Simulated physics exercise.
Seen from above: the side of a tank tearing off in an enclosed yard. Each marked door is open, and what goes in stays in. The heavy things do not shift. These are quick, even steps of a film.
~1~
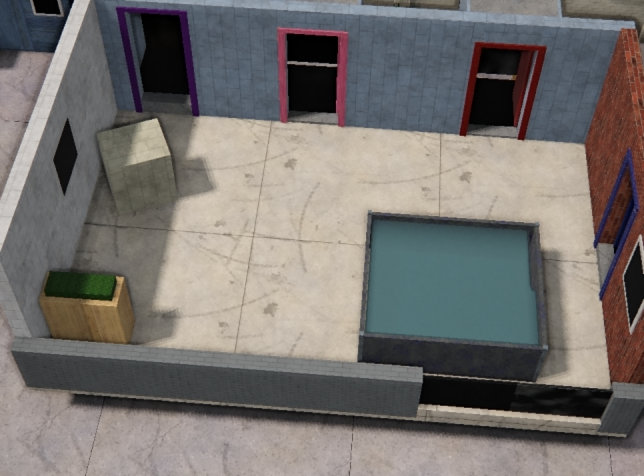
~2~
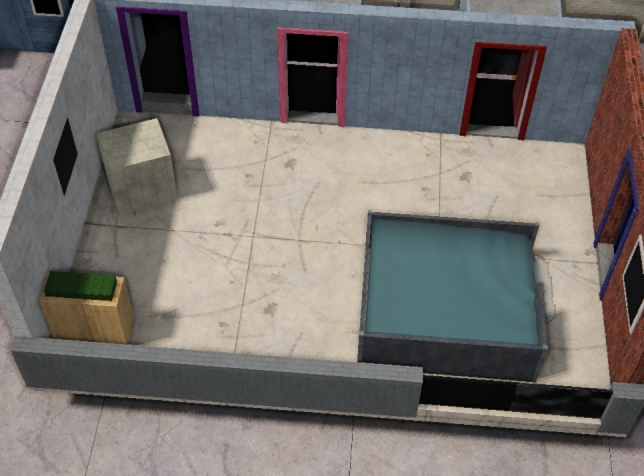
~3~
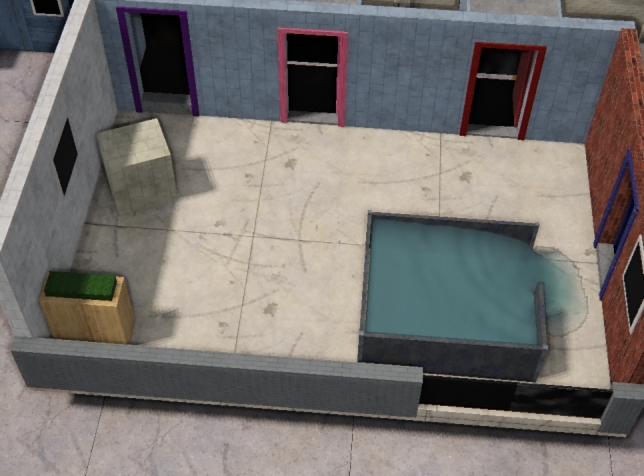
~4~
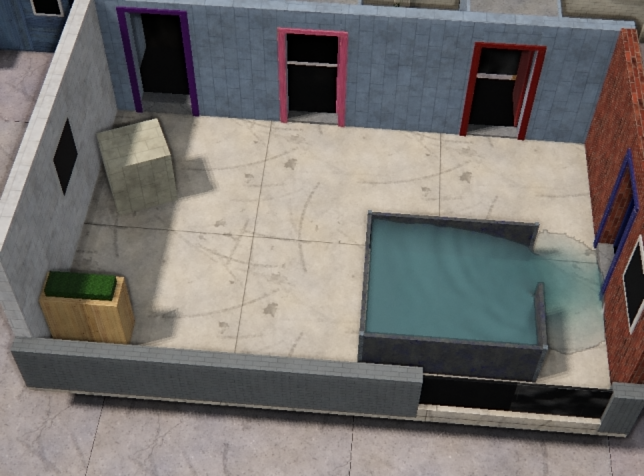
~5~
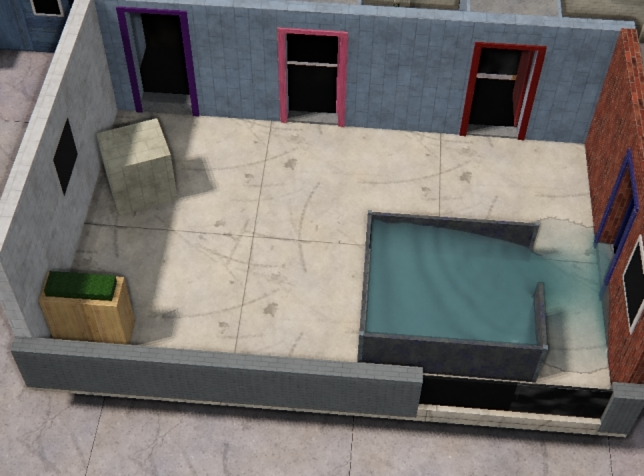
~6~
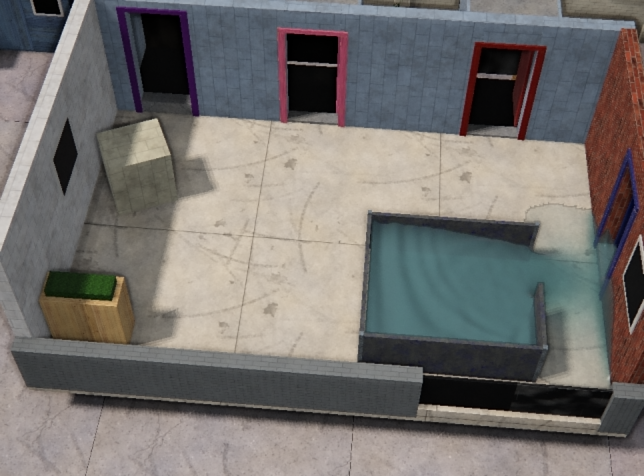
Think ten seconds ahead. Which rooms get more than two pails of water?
The blue door takes more than that; the pink door stays under that; the purple door stays under that; the red door takes more than that.
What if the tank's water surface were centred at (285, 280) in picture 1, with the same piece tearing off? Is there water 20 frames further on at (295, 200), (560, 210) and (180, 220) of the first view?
One after the other: Clear, under water, no water.
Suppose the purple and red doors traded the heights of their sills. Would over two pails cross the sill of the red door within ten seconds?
Red holds.
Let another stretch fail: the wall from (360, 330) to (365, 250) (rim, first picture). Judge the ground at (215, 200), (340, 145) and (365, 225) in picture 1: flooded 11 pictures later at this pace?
In that order: Wet, free of water, dry.
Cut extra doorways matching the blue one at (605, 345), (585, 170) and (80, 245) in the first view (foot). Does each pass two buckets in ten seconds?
In that order: Passes that mark, takes more, stays under.
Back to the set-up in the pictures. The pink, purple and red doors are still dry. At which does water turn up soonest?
The red-painted one.
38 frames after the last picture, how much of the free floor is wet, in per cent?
Close to 90 %.
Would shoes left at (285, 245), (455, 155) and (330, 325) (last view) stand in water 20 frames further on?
In that order: Clear, awash, clear.
A moment on, water covers 15 % of the floor; the blue door far over two buckets in, the pink door not reached, the purple door not reached, the red door not reached.
Next, water covers 20 % of the floor; the blue door far over two buckets in, the pink door not reached, the purple door not reached, the red door wet at the sill, nothing in.
Then, water covers 40 % of the floor; the blue door far over two buckets in, the pink door wet at the sill, nothing in, the purple door not reached, the red door over two buckets in.
Later, water covers 90 % of the floor; the blue door far over two buckets in, the pink door wet at the sill, nothing in, the purple door wet at the sill, nothing in, the red door far over two buckets in.
In the end, water covers 100 % of the floor; the blue door far over two buckets in, the pink door wet at the sill, nothing in, the purple door wet at the sill, nothing in, the red door far over two buckets in.
